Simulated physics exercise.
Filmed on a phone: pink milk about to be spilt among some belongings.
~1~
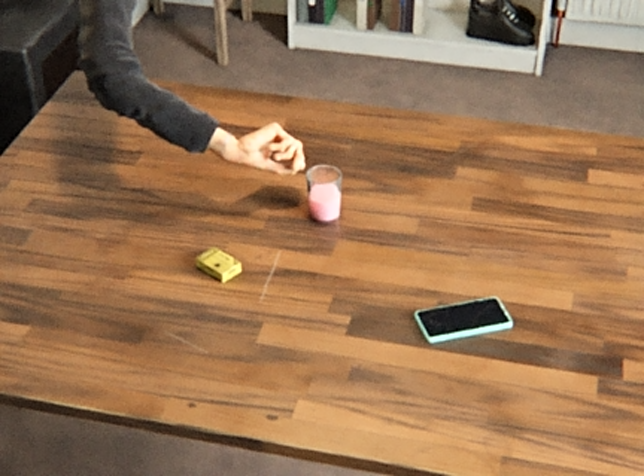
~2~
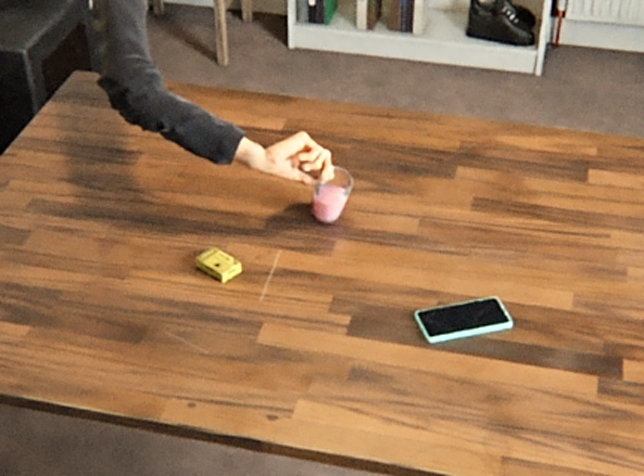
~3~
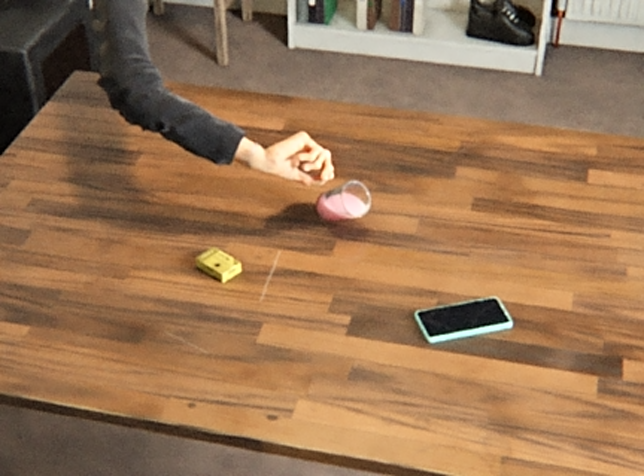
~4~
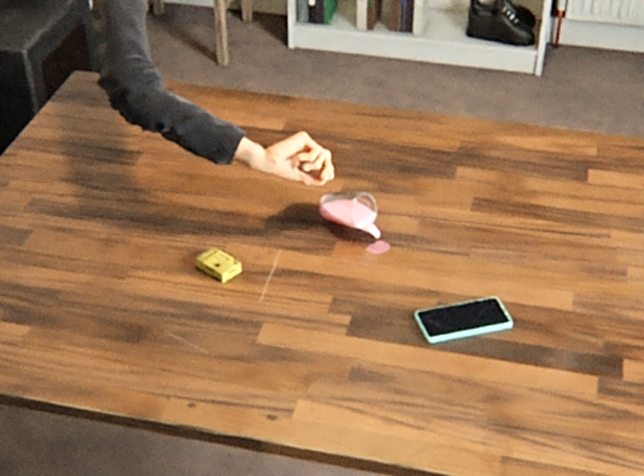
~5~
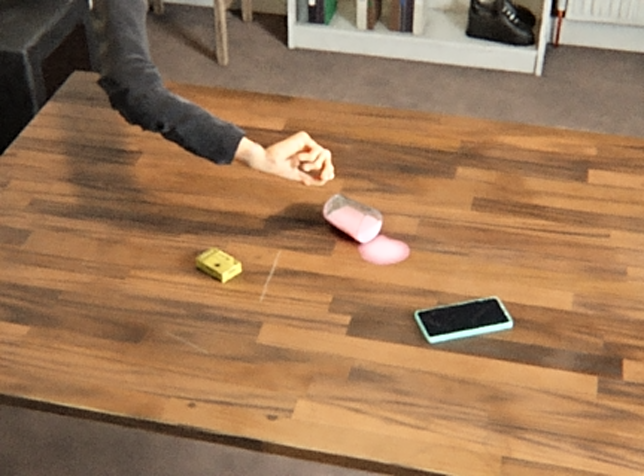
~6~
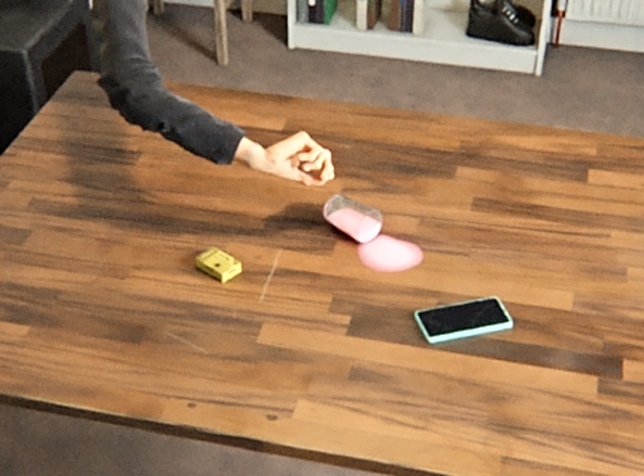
A wood-striped tabletop in a carpeted room is seen from above at an angle by a still camera, with shelves behind. A glass of pink milk stands near the middle, a small yellow carton to its left and a dark-screened phone with a pale green edge at right. A dark-sleeved hand pushes the glass over to the right, and milk pours out into a spreading pink puddle.
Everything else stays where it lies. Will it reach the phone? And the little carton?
As for the phone, it is reached; the little carton escapes.
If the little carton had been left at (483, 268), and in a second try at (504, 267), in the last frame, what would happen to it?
One: It is reached. Two: It ends up in the puddle.
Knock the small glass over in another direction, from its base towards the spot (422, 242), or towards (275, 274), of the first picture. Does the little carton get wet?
At the first place it remains untouched, at the second it gets wet.
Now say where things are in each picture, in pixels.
In the first frame, it stands upright; small glass (324, 194) about half full; phone (463, 317); little carton (218, 260).
The second frame shows the hand pushes it; small glass about half full, surface at (330, 194).
In the third frame, it is falling; small glass (343, 203) tipped 50°; little carton (218, 260).
In the fourth frame, it is falling; small glass (348, 209) tipped 70°; phone (463, 317).
In the fifth frame, it is down; small glass (353, 218) tipped 85°; a puddle starts at (383, 250).
In the sixth frame, it is down; small glass (353, 218) tipped 85°; a puddle starts at (388, 253); phone (463, 317); little carton (218, 260).
Soon after, the puddle covers about as much as a plate; the phone is wet; the little carton is dry.
In the end, the puddle covers about as much as a plate; the phone is wet; the little carton is dry.
